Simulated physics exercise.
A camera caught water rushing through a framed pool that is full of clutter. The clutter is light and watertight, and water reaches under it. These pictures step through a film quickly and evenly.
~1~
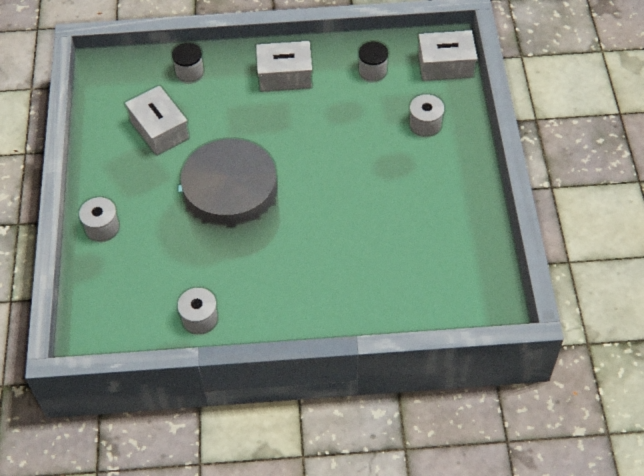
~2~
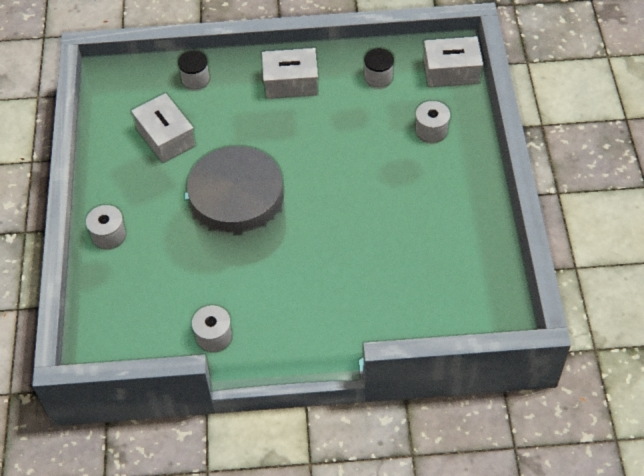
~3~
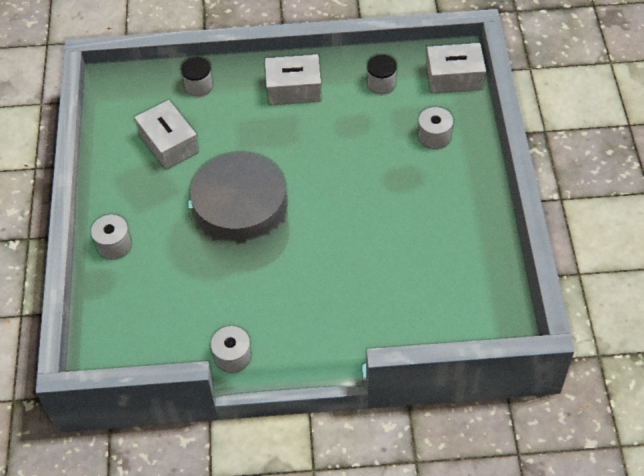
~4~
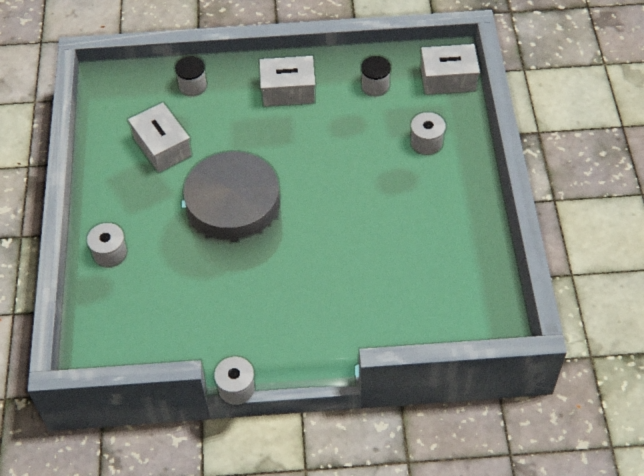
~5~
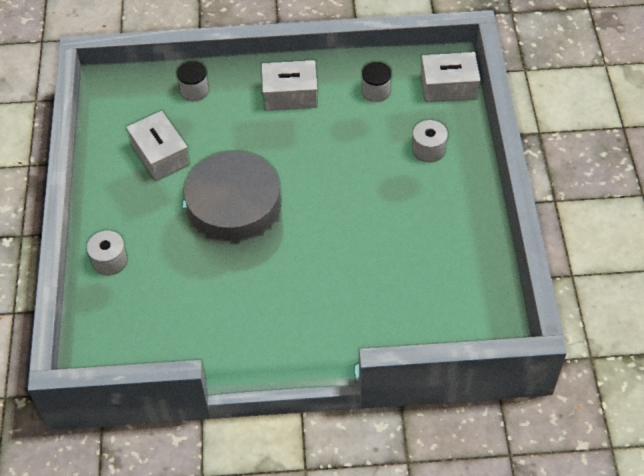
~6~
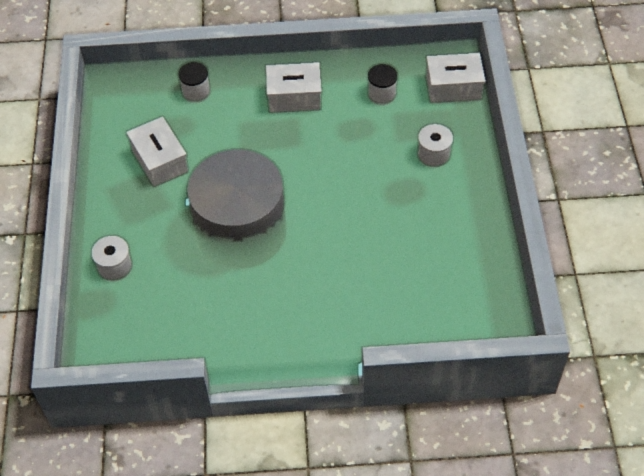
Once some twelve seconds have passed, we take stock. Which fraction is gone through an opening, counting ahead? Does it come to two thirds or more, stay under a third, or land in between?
By the look of it, the outflow takes less than one third of the stuff.
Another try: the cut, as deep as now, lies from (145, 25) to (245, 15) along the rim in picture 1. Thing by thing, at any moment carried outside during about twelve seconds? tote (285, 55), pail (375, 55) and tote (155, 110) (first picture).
Item one leaves at some point, item two leaves at some point, item three leaves at some point.
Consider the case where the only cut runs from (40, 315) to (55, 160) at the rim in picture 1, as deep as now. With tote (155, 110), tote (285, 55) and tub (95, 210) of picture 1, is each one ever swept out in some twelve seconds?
Each in turn: Exits, never leaves, exits.
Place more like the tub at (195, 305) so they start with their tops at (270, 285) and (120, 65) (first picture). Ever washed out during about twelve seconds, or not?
Result, in sequence: Ends up outside; never gets out.
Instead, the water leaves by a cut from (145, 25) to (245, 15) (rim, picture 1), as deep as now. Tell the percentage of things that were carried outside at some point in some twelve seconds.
That comes to around 50 per cent.
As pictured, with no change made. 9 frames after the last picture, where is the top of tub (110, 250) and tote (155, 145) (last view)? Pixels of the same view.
I'd say close to (132, 291) and close to (151, 176).
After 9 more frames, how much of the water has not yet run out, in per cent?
I'd say close to 78 percent.
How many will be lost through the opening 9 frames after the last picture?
1.
A moment on, 1 of 8 are out; 7 afloat.
Next, 1 of 8 are out; 7 afloat.
Later, 1 of 8 are out; 7 afloat.
In the end, 1 of 8 are out; 7 afloat.
